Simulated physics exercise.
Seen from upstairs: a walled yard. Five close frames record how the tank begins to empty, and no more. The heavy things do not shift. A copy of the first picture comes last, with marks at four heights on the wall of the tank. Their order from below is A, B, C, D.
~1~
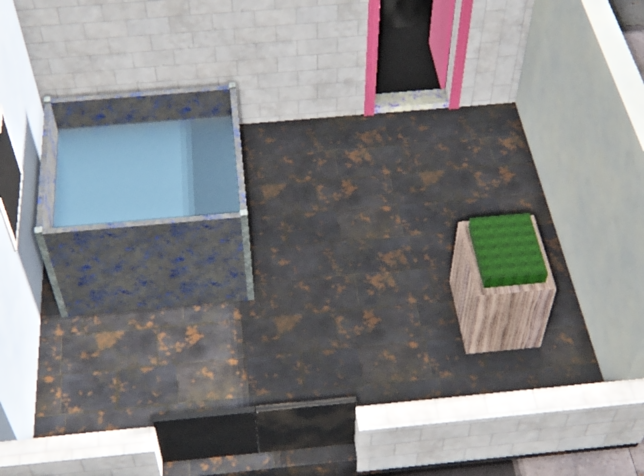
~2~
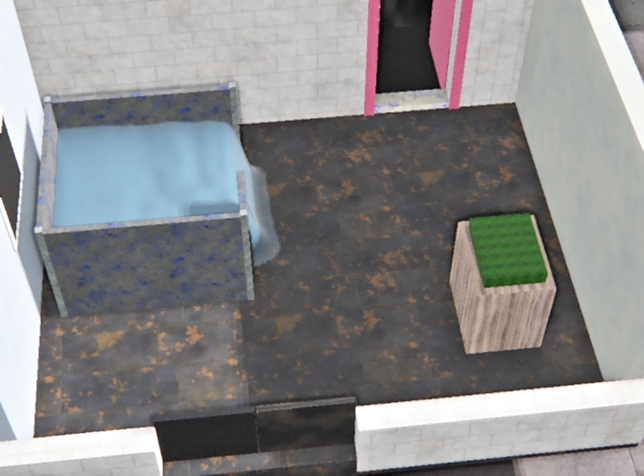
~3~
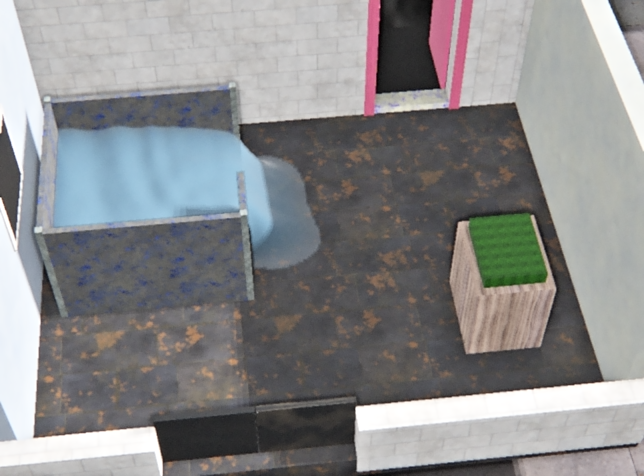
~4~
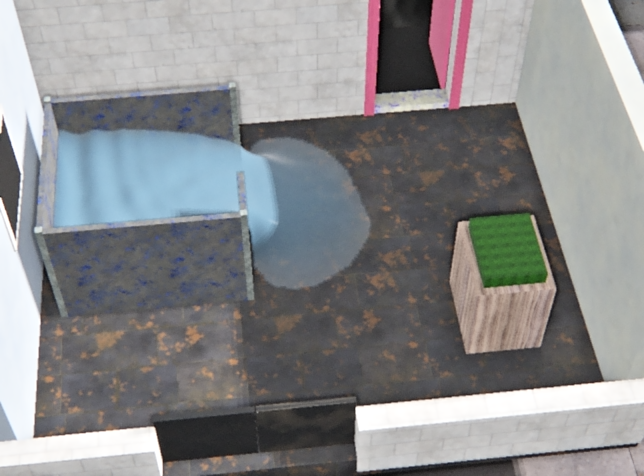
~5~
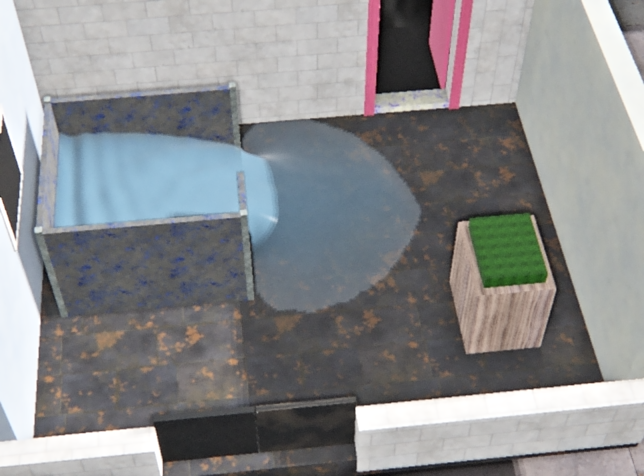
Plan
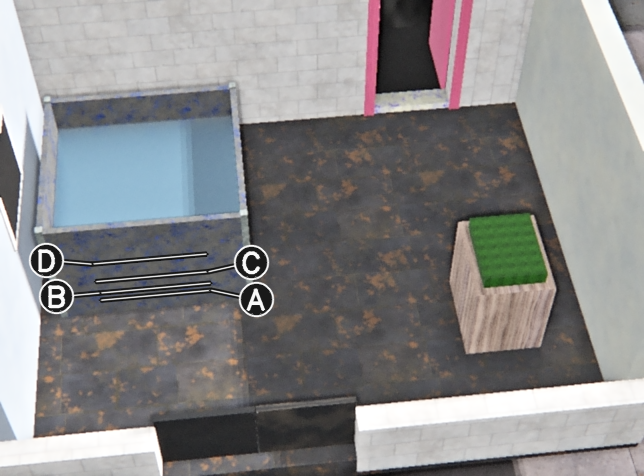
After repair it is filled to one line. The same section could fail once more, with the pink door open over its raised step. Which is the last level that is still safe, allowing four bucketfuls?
The limit is B.
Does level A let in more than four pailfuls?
No, not at all.
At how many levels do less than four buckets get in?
Two of them.
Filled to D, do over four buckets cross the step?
Yes.
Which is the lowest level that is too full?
The answer is C.
On the marked copy, A at (156, 295); B at (154, 288); C at (152, 276); D at (149, 259); from the bottom up A, B, C, D.
With A, nothing gets over.
With B, a bucket or two gets in.
With C, about 8 bucketfuls get in.
With D, dozens of bucketfuls pour in.
